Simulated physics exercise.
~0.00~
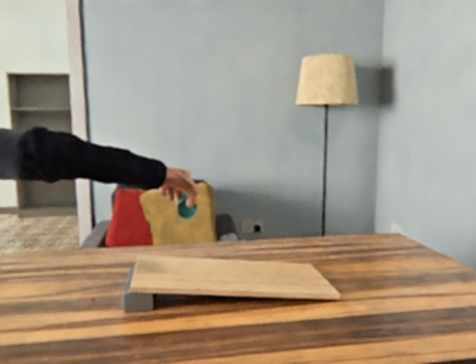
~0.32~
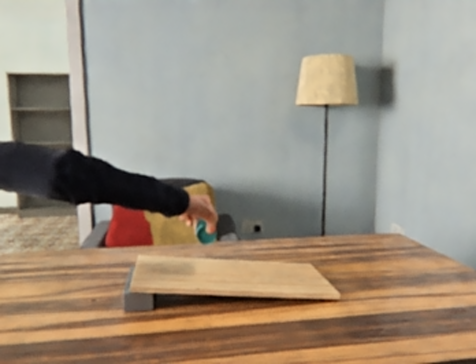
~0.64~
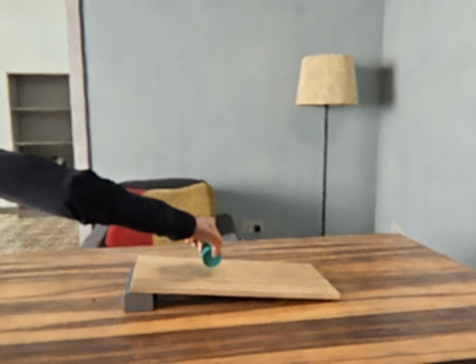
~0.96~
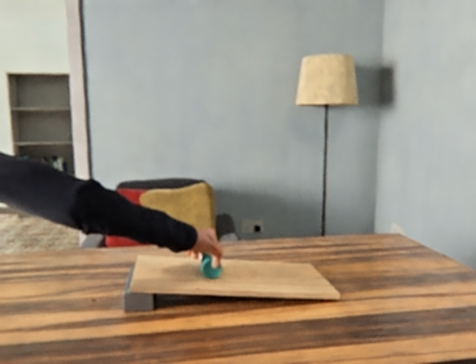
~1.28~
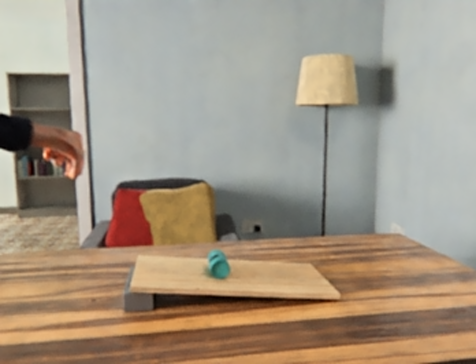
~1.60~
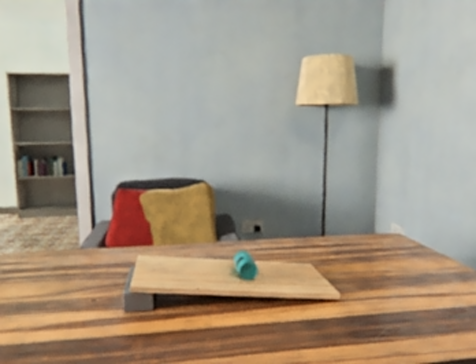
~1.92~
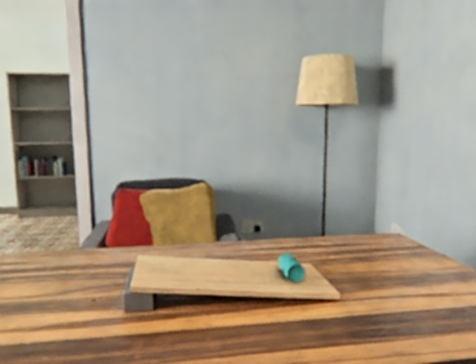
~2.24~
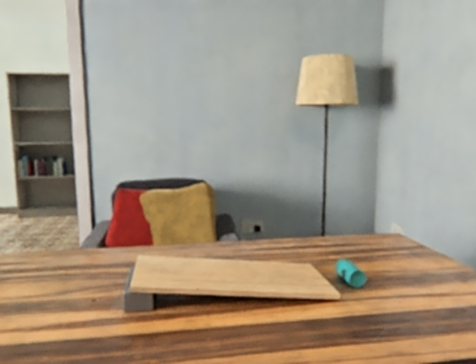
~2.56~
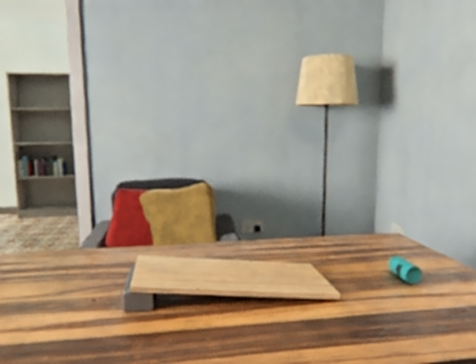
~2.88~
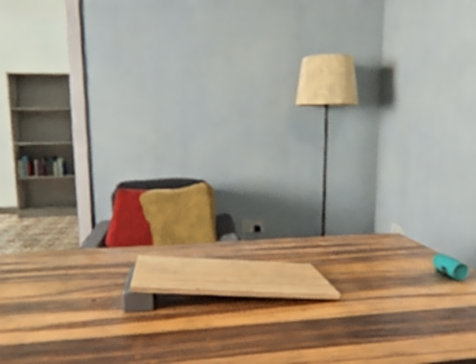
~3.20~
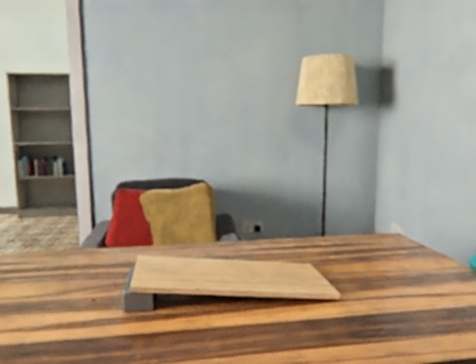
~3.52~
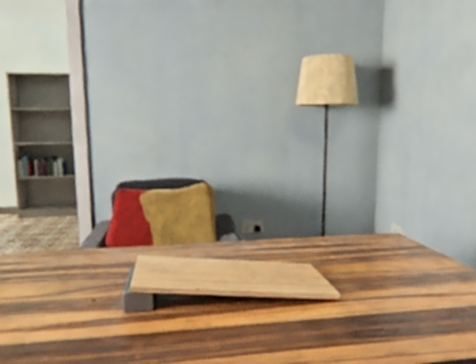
A hand sets a turquoise shaker on a sloped board and it rolls right, out of view.
